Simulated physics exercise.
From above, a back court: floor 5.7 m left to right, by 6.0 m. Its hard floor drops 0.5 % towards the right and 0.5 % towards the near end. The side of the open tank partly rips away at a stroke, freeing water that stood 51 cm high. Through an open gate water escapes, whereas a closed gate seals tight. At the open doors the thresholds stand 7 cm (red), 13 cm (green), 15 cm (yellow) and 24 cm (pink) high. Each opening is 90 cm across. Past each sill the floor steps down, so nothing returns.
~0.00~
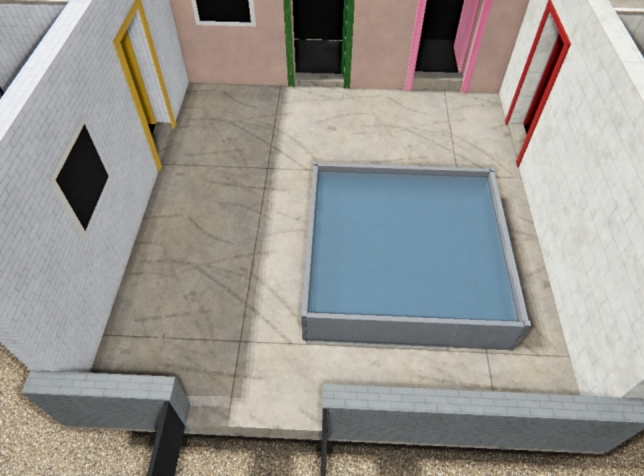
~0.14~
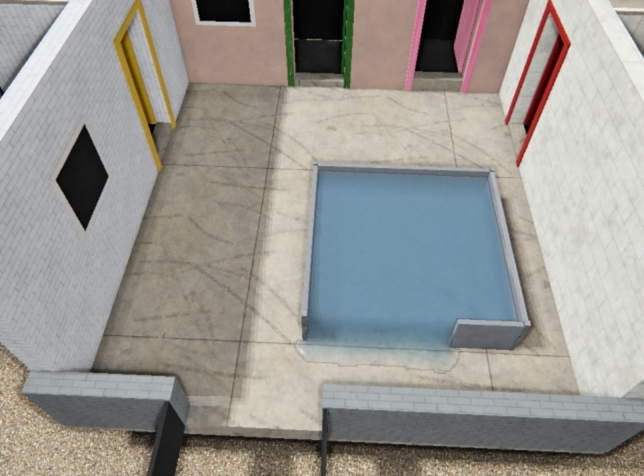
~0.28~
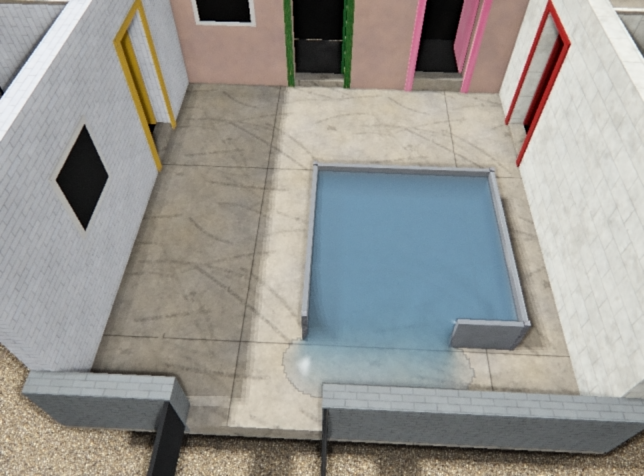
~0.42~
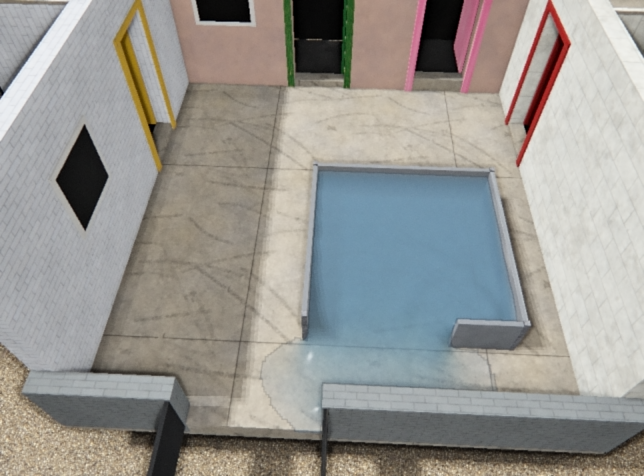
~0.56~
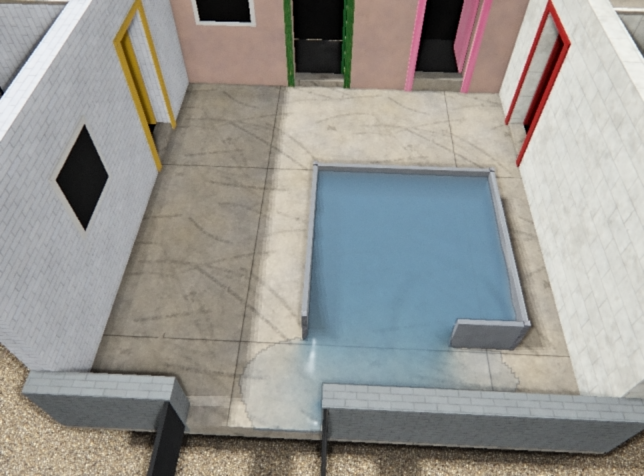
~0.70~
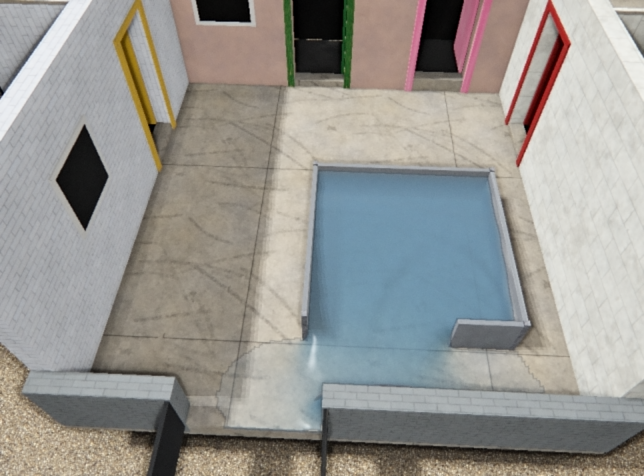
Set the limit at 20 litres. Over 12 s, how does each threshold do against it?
At the red door the water stays short of it. At the green door the water stays short of it. At the yellow door the water stays short of it. At the pink door the water stays short of it.
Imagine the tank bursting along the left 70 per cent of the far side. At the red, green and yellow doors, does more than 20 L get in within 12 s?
So red ends up past the limit, green past the limit, yellow short of it.
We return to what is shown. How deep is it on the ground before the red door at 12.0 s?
I'd put it near 6.0 cm.
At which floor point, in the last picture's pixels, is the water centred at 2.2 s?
Around (396, 303) in the last picture.
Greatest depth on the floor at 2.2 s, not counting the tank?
About 39 cm at most.
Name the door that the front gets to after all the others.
Lab note: Last arrival at the green door.
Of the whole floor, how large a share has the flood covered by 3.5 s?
About 40 per cent.
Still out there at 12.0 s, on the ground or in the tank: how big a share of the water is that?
Some 70 out of every hundred parts.
After 1.4 s water covers 15 % of the floor and is deepest (44 cm) near (384, 412); red door not reached, green door not reached, yellow door not reached, pink door not reached.
After 2.2 s water covers 25 % of the floor and is deepest (39 cm) near (368, 395); red door not reached, green door not reached, yellow door not reached, pink door not reached.
After 3.5 s water covers 40 % of the floor and is deepest (32 cm) near (562, 420); red door 8 cm at the sill, 0 L in, green door not reached, yellow door not reached, pink door not reached.
After 7.0 s water covers 90 % of the floor and is deepest (17 cm) near (545, 420); red door 6 cm at the sill, 2 L in, green door 4 cm at the sill, 0 L in, yellow door 2 cm at the sill, 0 L in, pink door 11 cm at the sill, 0 L in.
After 12.0 s water covers 95 % of the floor and is deepest (10 cm) near (562, 420); red door 6 cm at the sill, 3 L in, green door 3 cm at the sill, 0 L in, yellow door 6 cm at the sill, 0 L in, pink door 8 cm at the sill, 0 L in.
